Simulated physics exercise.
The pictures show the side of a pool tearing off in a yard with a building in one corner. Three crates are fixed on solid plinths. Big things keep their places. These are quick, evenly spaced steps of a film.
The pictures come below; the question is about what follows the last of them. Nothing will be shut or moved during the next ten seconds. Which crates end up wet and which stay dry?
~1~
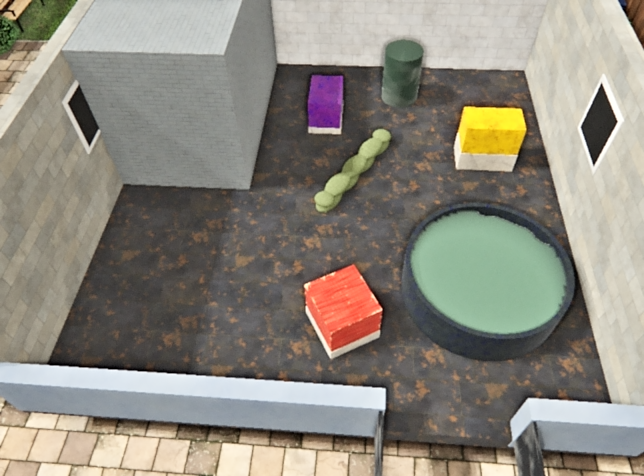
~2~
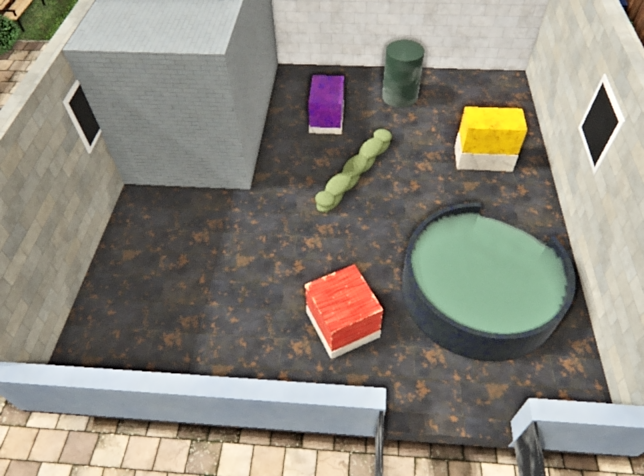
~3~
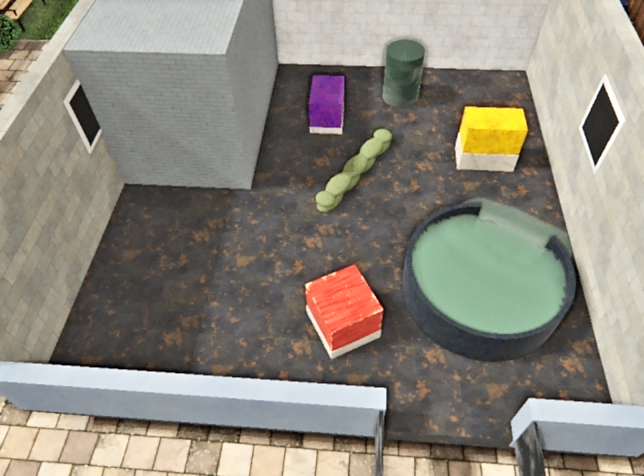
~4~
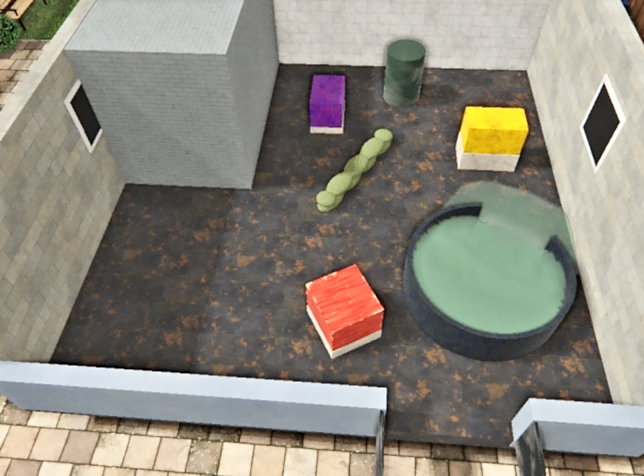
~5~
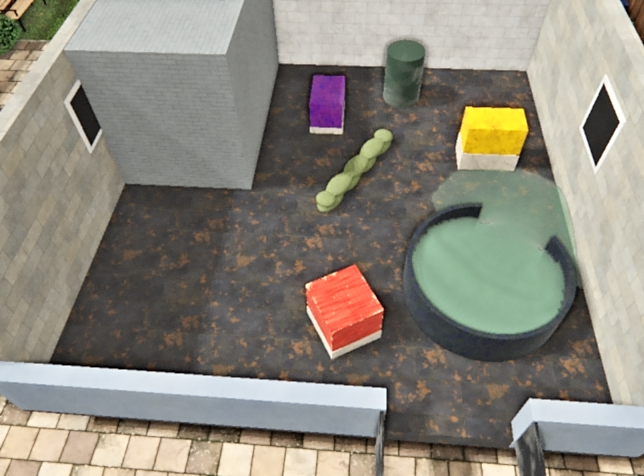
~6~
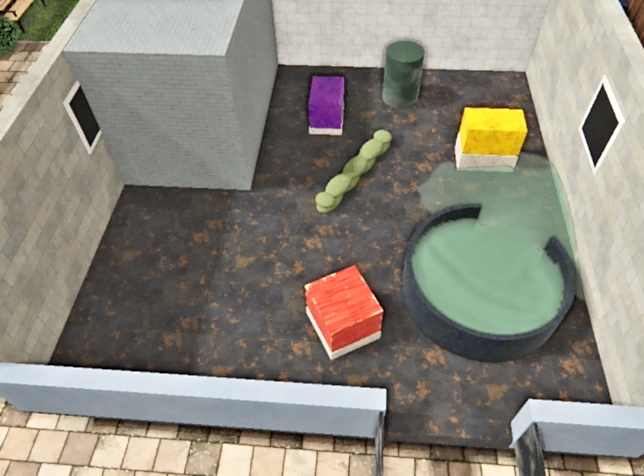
Outcome: Purple crate: Dry; yellow crate: Dry; red crate: Dry.
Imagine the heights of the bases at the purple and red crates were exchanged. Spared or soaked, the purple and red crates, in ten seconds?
I reckon the purple crate is left unharmed but the red crate is left unharmed.
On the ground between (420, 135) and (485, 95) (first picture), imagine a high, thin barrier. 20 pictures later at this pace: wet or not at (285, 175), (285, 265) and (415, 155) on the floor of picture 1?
In that order: Not flooded, no water, under water.
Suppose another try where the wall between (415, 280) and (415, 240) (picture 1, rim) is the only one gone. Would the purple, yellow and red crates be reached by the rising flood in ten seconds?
I'd expect the purple crate remains untouched, the yellow crate remains untouched, and the red crate goes wet.
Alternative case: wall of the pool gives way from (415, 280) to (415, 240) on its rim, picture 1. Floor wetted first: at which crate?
The one in red.
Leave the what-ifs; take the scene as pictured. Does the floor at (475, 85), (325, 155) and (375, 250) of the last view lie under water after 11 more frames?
Point one sodden, point two left clear, point three left clear.
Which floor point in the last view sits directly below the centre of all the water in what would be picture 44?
I'd point to (440, 186).
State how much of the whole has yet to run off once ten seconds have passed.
About 98 per cent.
A moment on, water covers 15 % of the floor; the purple crate not reached, the yellow crate water round its plinth, the red crate not reached.
Next, water covers 25 % of the floor; the purple crate not reached, the yellow crate water round its plinth, the red crate not reached.
Then, water covers 40 % of the floor; the purple crate water round its plinth, the yellow crate water round its plinth, the red crate not reached.
Later, water covers 65 % of the floor; the purple crate water round its plinth, the yellow crate water round its plinth, the red crate water round its plinth.
In the end, water covers 85 % of the floor; the purple crate stayed above the water, the yellow crate stayed above the water, the red crate stayed above the water.
